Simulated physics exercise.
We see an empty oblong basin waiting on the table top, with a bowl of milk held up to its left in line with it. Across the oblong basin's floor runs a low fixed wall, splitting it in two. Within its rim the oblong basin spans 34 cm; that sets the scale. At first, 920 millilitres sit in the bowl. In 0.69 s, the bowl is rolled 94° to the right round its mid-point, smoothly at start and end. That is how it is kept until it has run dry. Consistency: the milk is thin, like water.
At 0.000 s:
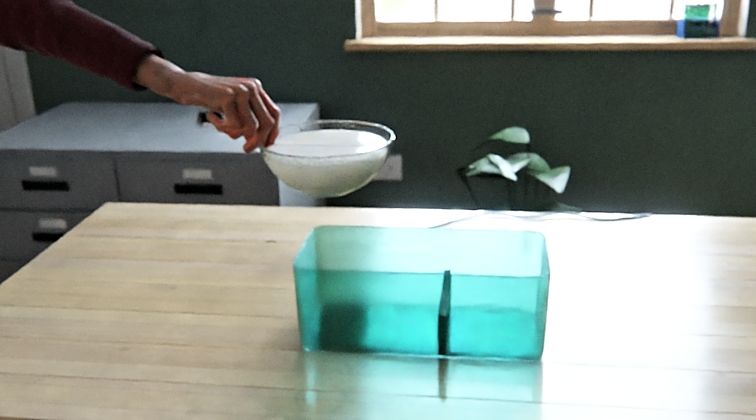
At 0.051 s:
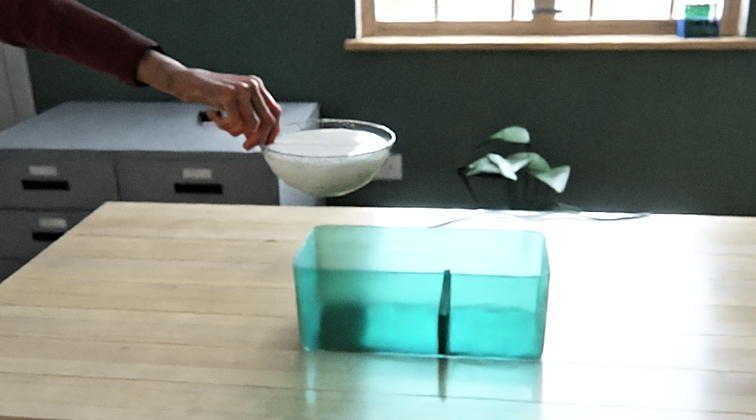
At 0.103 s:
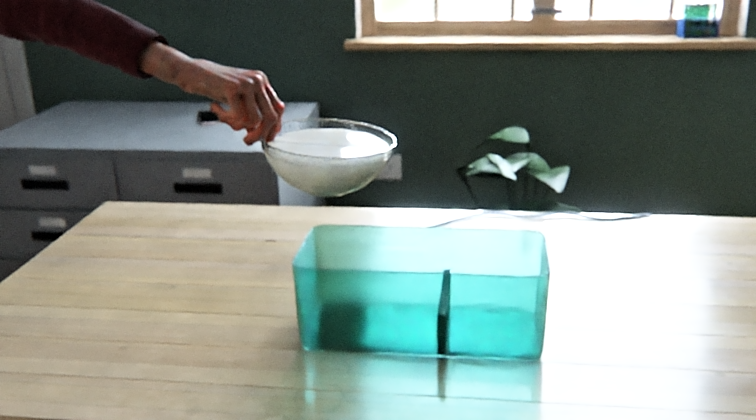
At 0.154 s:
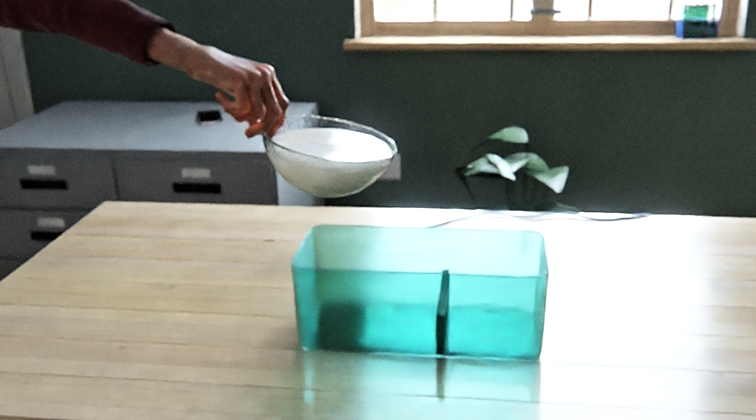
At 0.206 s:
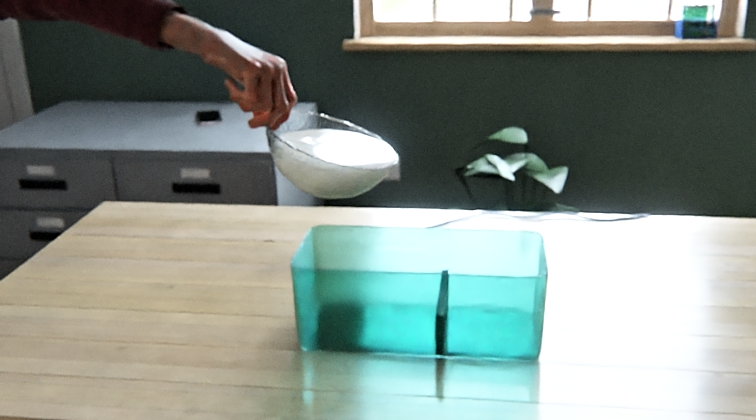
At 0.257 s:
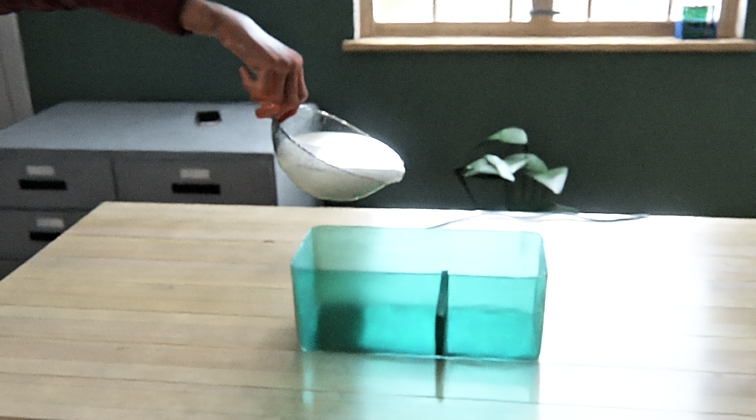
A hand held a glass bowl of milk above a green see-through basin with a divider on a wooden table, keeping it nearly level at first, then steadily tilting it to the right.
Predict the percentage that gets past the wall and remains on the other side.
The other side holds about 28 % in the end.
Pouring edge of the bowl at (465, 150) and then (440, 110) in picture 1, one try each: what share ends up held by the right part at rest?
About 80 %, then about 75 %.
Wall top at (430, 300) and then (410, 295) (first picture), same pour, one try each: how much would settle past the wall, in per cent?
Respectively 55 and 75 %.
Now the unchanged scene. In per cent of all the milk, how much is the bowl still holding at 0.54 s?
I'd estimate some 12 % remains.
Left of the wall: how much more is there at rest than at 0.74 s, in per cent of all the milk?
Roughly 1 percent.
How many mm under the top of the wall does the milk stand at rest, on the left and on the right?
Noted: Left near 40 mm, right near 48 mm.
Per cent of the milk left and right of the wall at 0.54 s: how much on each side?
Left side near 32, right side near 26.
Then, 0.54 s in, the tilt is 83° and 13 per cent is still to pour, 31 is left of the wall and 25 right of it.
Then, 0.74 s in, the tilt is 94° and 0 per cent is still to pour, 66 is left of the wall and 28 right of it.
Then, 0.96 s in, the tilt is 94° and 0 per cent is still to pour, 67 is left of the wall and 28 right of it.
Then, 1.19 s in, the tilt is 94° and 0 per cent is still to pour, 67 is left of the wall and 28 right of it.
Finally, 67 per cent lies left of the wall, 28 right of it and 4 outside.
